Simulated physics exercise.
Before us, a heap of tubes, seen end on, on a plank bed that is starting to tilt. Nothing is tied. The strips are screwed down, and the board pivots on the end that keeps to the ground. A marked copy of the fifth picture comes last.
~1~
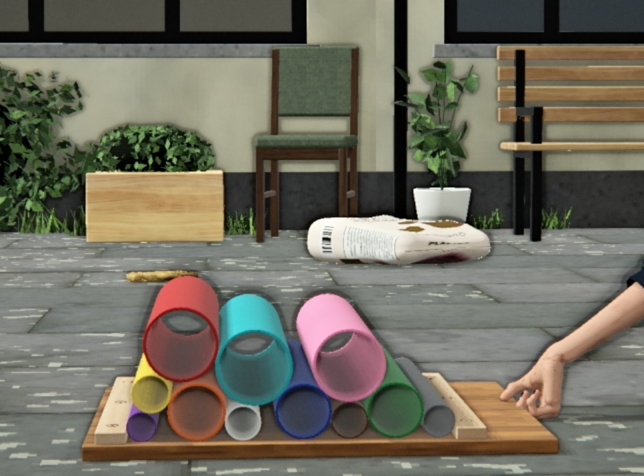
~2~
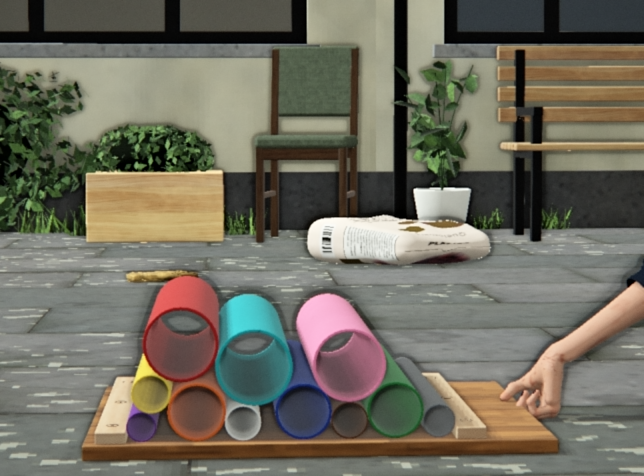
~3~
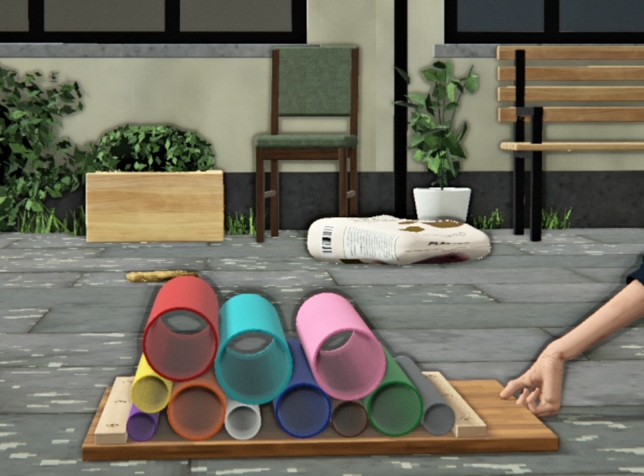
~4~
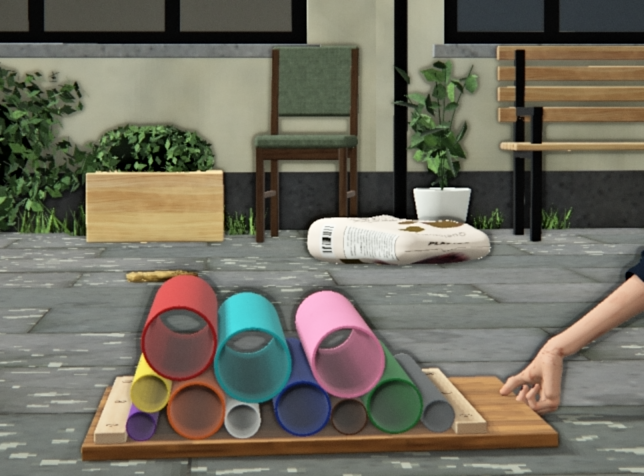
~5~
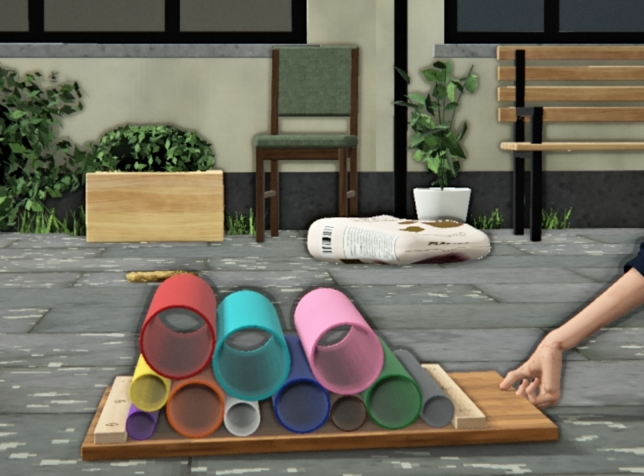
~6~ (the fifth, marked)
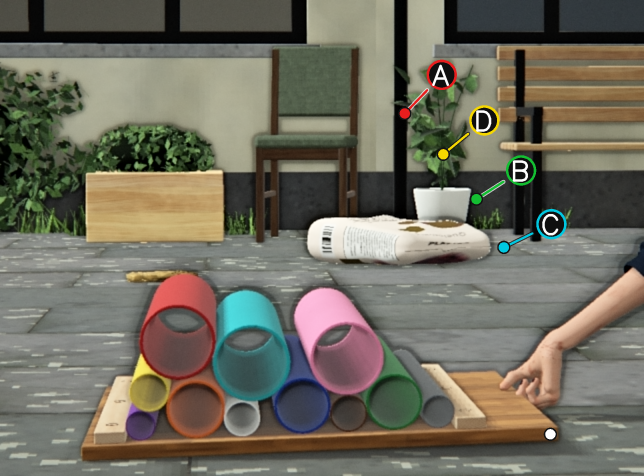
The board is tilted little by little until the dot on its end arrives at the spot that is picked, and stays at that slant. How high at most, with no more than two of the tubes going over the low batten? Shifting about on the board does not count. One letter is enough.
No higher than D.
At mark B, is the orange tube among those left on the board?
Yes, with B.
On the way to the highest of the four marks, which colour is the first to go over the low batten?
It is the yellow one.
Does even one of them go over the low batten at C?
Yes, at C.
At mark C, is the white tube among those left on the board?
Yes, with C.
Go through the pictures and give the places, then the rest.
In the first picture, white tube (243, 423); blue tube (304, 412).
In the second picture, green tube (395, 410).
In the third picture, board (312, 411); green tube (395, 409); grey tube (439, 419); yellow tube (151, 394).
In the fourth picture, board (312, 408); white tube (243, 420); orange tube (197, 411).
In the fifth picture, board (312, 406); orange tube (196, 409).
On the marked copy, A at (405, 114); B at (477, 199); C at (504, 248); D at (444, 155); the white dot at (551, 434).
With D. Early on, board at 21°.
Further on, board at 39°.
At the end, board at 39°, two over the low batten (yellow, red).
As for the rest, A eleven over the low batten; B two over the low batten (yellow, red); C two over the low batten (yellow, red).
